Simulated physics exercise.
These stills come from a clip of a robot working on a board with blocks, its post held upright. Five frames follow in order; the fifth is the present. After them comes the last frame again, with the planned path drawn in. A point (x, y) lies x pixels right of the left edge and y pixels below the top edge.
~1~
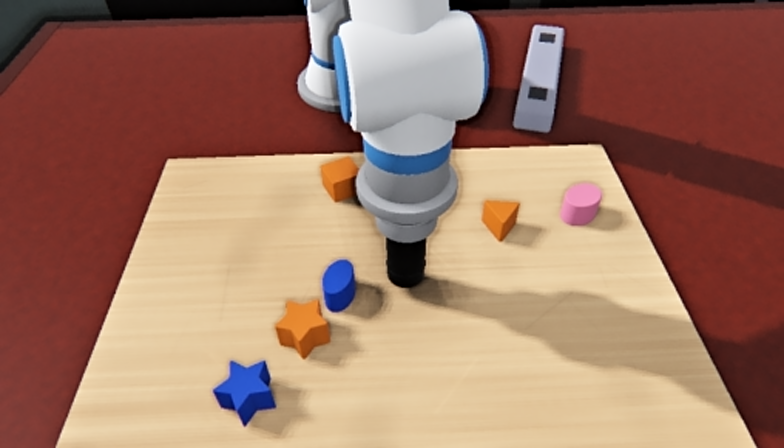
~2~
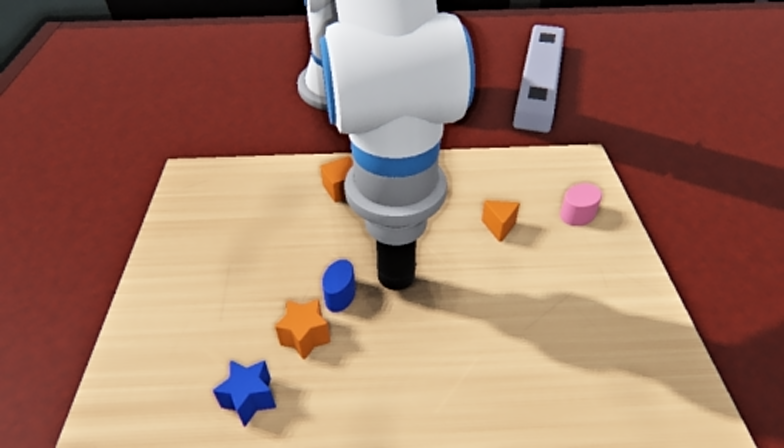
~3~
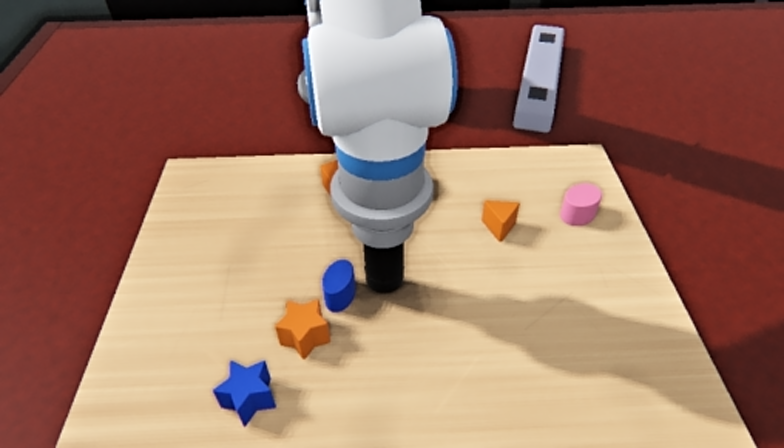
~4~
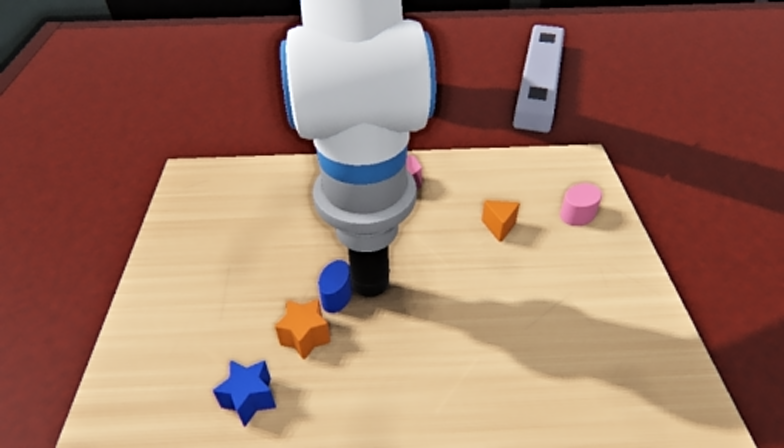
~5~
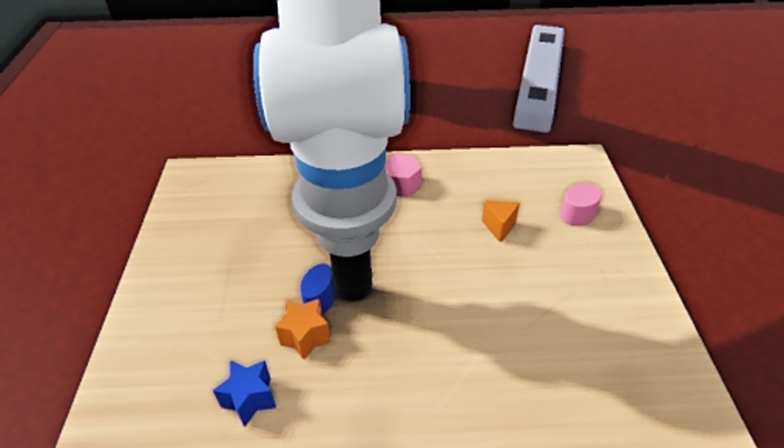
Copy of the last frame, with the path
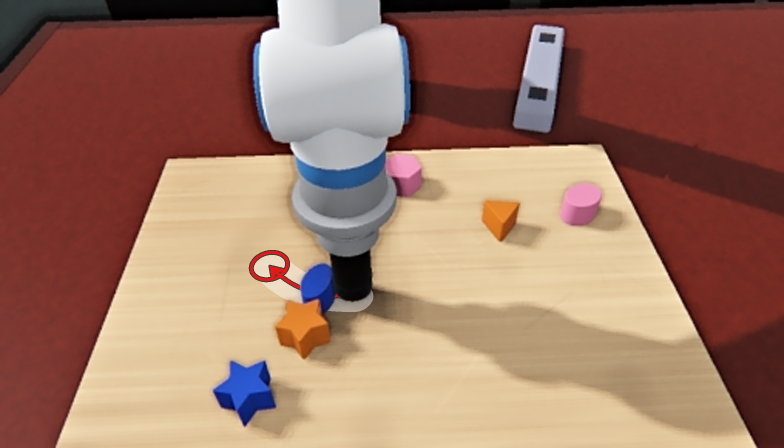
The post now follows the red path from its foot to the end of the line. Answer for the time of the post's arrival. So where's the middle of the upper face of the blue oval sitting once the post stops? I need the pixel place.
My estimate: (258, 283).
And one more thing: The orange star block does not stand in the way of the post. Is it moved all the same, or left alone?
At the end, its place is the same.
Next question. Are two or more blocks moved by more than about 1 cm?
I expect not.
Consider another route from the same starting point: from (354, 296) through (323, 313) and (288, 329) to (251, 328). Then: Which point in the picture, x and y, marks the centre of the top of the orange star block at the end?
Most likely (268, 345).
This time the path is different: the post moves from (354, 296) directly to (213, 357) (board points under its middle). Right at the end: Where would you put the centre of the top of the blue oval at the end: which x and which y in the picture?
When the path ends, it will be at (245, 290).
Path on the board, from (354, 296) through (320, 294) and (291, 283) to (269, 266).
The first path, step by step. One third of the way, post (318, 284); blue oval (282, 283), turned 30° anticlockwise.
Two thirds of the way, post (289, 274); blue oval (259, 283), turned 80° anticlockwise.
At the end, post (267, 256); orange star block in place; blue oval (258, 283), turned 80° anticlockwise.
